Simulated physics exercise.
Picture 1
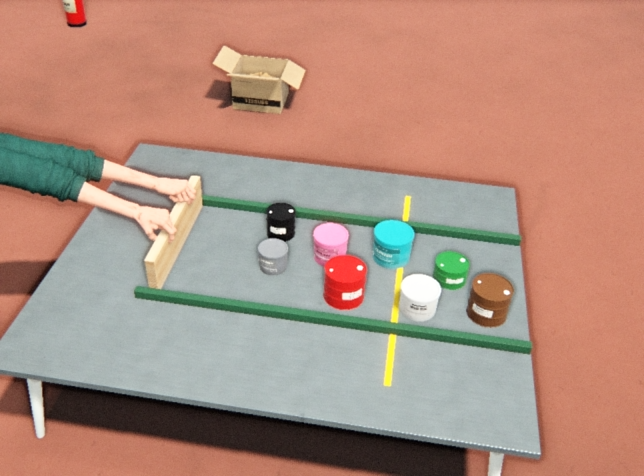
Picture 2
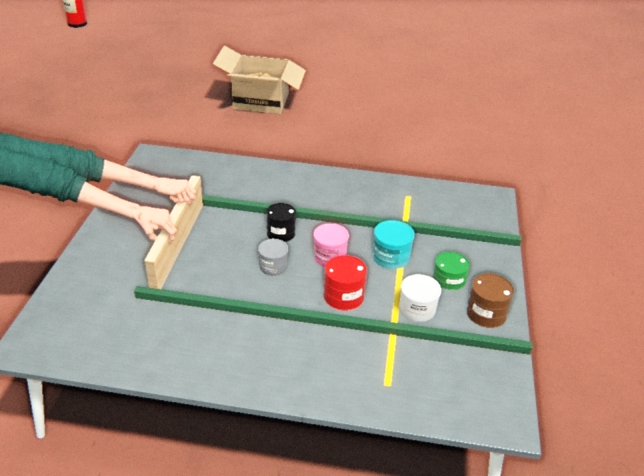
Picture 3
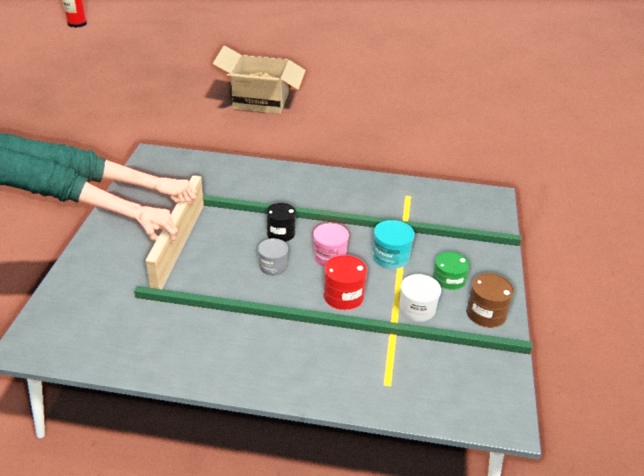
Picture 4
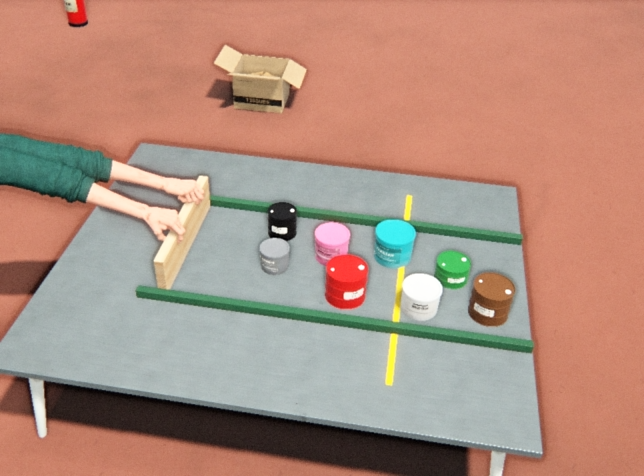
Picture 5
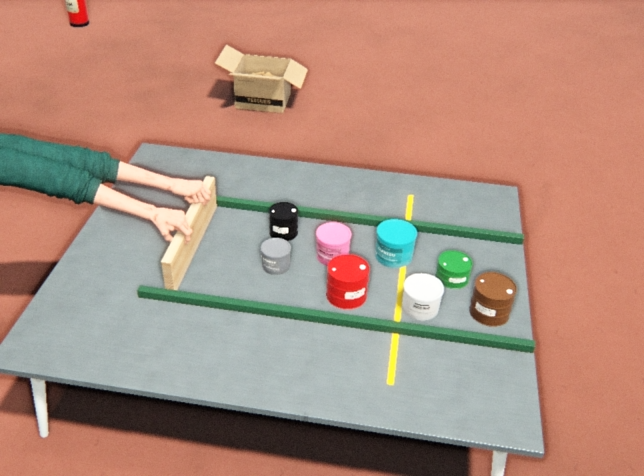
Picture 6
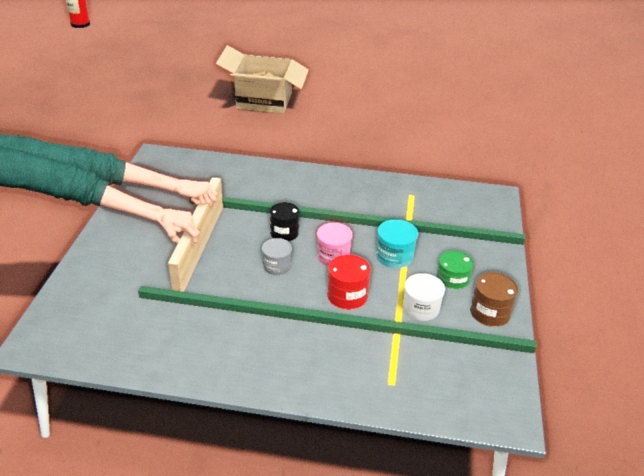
Two hands in green sleeves push a wooden plank slowly a short way rightward across a grey table on reddish-brown ground, seen from above at an angle. Between two green rails sit black, grey, pink, red and teal containers, with white, green and brown ones farther right near a yellow stripe; an open box lies behind. The containers stay in place, untouched by the plank, while the view shifts very slightly.
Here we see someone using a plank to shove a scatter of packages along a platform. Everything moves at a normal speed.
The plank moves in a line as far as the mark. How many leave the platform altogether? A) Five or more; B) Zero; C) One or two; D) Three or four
Zero (B).
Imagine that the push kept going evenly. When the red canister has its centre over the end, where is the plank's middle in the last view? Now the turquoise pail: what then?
Red canister over the end: About (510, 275). Turquoise pail over the end: About (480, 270).
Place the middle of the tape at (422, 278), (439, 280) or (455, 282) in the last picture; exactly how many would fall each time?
The counts would be 0, 1 and 1.
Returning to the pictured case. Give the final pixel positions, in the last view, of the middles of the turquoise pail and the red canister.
Listed in order, first is (456, 244) and the other is (422, 294).
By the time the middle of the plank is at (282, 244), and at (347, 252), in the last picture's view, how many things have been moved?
2 by the first point, 5 by the second.
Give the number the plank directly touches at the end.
Number in contact with it: 4.
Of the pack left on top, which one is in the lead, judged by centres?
The brown canister, it is.
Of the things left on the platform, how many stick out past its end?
I make it 0.
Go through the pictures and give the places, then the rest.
In the first frame, brown canister (490, 300); green canister (451, 271); white pail (419, 298); plank (176, 231); tape (399, 276).
In the second frame, green canister (451, 271); grey pail (273, 258).
In the third frame, white pail (419, 298); pink pail (330, 246).
In the fourth frame, brown canister (491, 300); plank (185, 231).
In the fifth frame, green canister (454, 269); red canister (348, 282).
In the sixth frame, brown canister (494, 299); green canister (455, 270); white pail (423, 297); plank (198, 233); tape (403, 275).
Soon after, none off yet; brown canister at rest near (494, 299); green canister at rest near (455, 270); white pail at rest near (423, 297).
In the end, the number that fall off is zero.
